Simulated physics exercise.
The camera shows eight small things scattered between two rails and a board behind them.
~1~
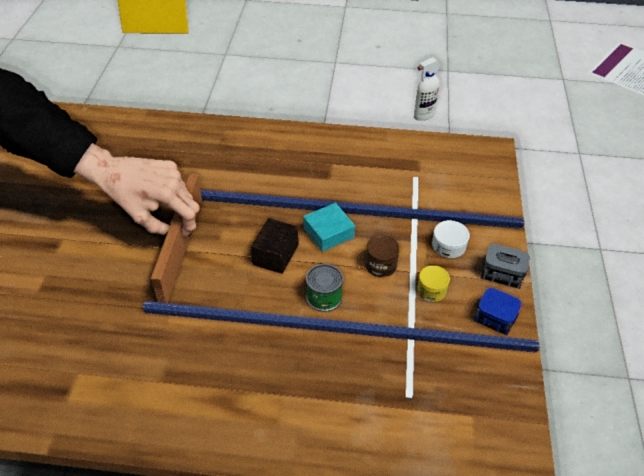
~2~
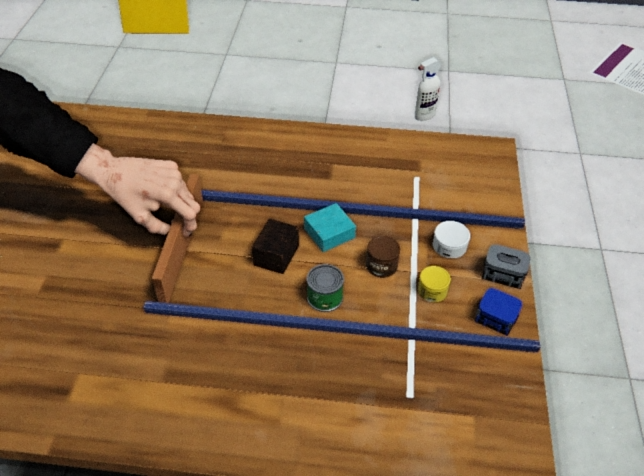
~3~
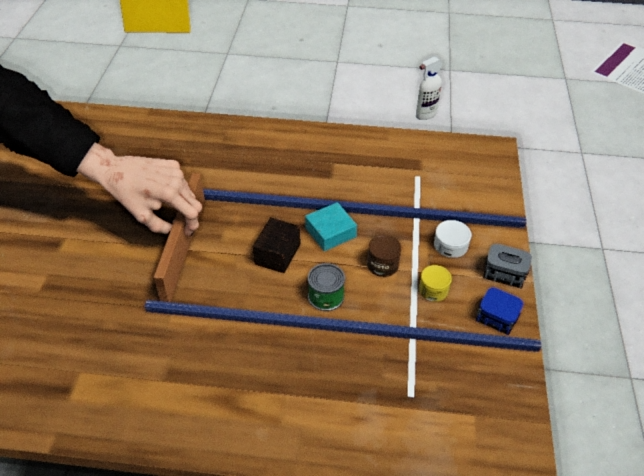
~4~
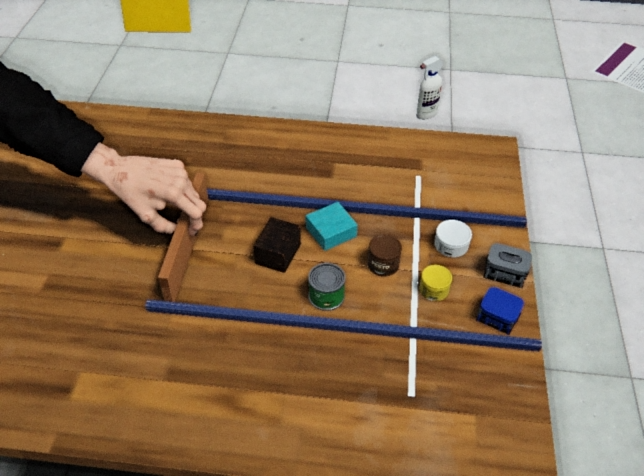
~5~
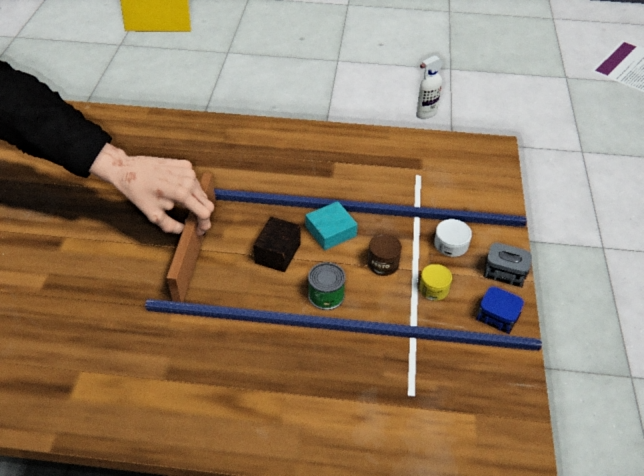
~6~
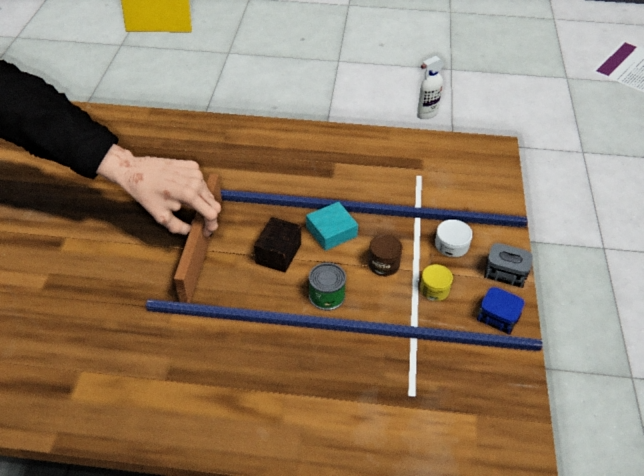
The video shows a hand holding a wooden board upright between two blue rails on a wooden table, then sliding it slightly right toward scattered blocks, tubs and cases, which stay still on both sides of a white line.
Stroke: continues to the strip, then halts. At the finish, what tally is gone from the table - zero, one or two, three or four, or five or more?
The tally gone is zero.
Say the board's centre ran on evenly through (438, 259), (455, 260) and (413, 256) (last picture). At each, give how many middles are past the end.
First 0, next 1, last 0.
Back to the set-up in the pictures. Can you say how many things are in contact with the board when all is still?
The answer is 3.
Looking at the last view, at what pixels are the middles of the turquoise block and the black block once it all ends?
The turquoise block comes to rest close to (436, 228), while the black block rests close to (434, 260).
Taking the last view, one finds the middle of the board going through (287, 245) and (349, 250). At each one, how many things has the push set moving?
At the first place 2, at the second 4.
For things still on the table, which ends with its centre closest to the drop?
Result - foremost is the grey case.
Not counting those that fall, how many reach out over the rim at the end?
I'd put it at 0.
Early on, none off yet; grey case at rest near (508, 265); blue case at rest near (501, 311); white tub at rest near (453, 239).
Finally, the number that fall off is zero.
